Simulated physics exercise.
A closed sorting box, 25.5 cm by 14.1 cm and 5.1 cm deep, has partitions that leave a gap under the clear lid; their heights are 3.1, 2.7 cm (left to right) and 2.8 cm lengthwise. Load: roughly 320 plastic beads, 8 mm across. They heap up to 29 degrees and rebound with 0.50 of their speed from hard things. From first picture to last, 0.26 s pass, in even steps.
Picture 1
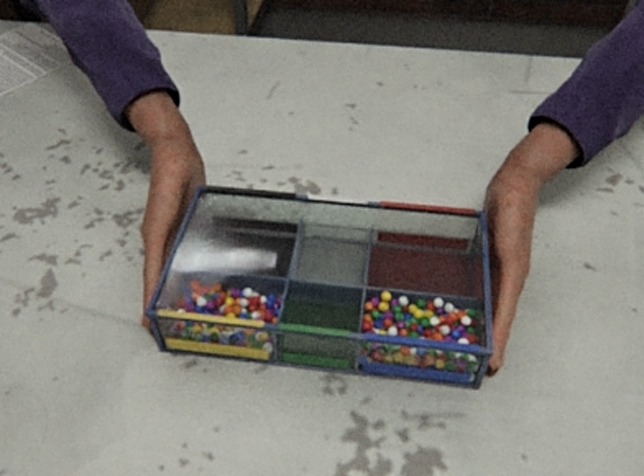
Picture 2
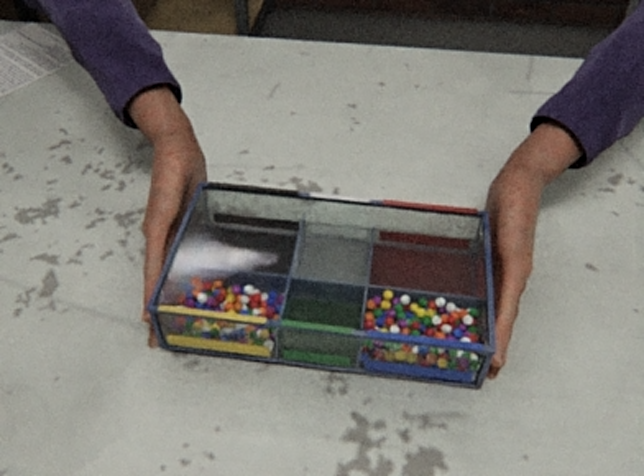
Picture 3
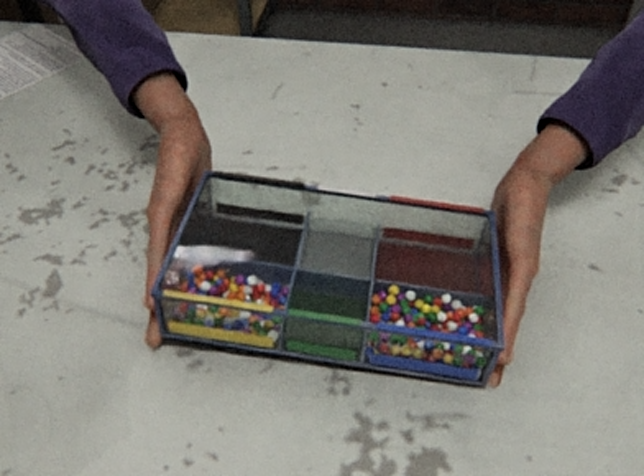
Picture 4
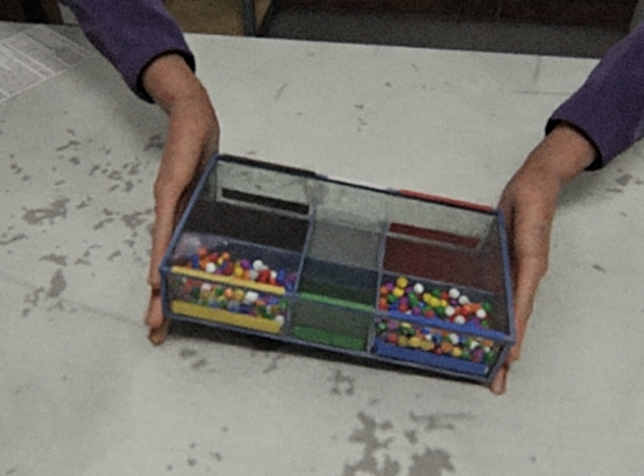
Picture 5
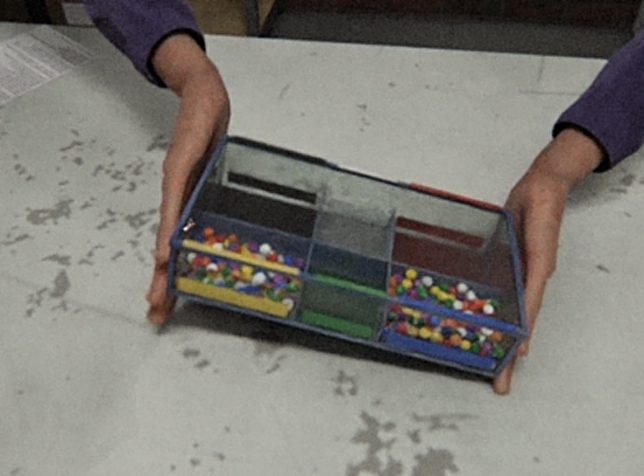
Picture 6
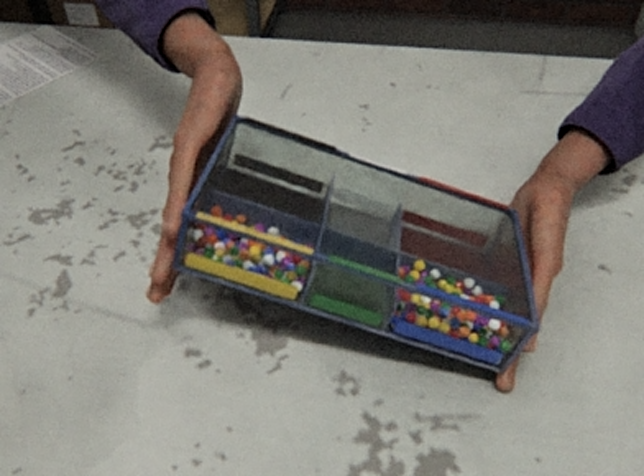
Two hands held a clear-lidded box of colorful beads level above a table, then raised its left side so it slanted down to the right, with beads still in the yellow and blue sections.
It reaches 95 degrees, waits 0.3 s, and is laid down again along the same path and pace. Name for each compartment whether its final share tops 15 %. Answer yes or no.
Red: Yes, blue: Yes, green: No, yellow: No, white: No, black: No.
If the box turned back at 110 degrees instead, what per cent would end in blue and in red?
Then: Blue 35, red 65.
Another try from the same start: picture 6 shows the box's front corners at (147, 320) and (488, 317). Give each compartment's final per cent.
Red 0, blue 10, green 15, yellow 75, white 0, black 0.
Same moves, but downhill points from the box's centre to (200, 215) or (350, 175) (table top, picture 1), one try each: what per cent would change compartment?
Some 75 and 85 per cent.
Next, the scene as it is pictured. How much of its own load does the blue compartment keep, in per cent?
Some 60 per cent.
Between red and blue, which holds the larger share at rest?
It is the red one.
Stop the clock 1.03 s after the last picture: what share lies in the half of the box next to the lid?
About 60 per cent.
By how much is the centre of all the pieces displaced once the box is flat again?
Roughly 8.5 cm.
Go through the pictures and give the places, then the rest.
In the first frame, box tilt 0 degrees, front corners at (152, 312) and (487, 350); blue 60 %, yellow 40 %.
In the second frame, box tilt 1 degrees, front corners at (153, 307) and (490, 348).
In the third frame, box tilt 4 degrees, front corners at (157, 292) and (498, 345), lowest corner right back.
In the fourth frame, box tilt 9 degrees, front corners at (165, 268) and (510, 338), lowest corner right back.
In the fifth frame, box tilt 14 degrees, front corners at (176, 242) and (522, 332), lowest corner right back.
In the sixth frame, box tilt 19 degrees, front corners at (189, 213) and (533, 326), lowest corner right back; blue 60 %, yellow 40 %.
Then, 1.03 s after the last picture, tilt 95 degrees; red 40 %, blue 40 %, yellow 10 %, white 5 %.
Then, 1.71 s after the last picture, tilt 48 degrees; red 55 %, blue 35 %, yellow 5 %.
Then, 2.43 s after the last picture, tilt 0 degrees; red 55 %, blue 35 %, yellow 5 %.
In the end, red 55 %, blue 35 %, green 0 %, yellow 5 %, white 0 %, black 0 %.
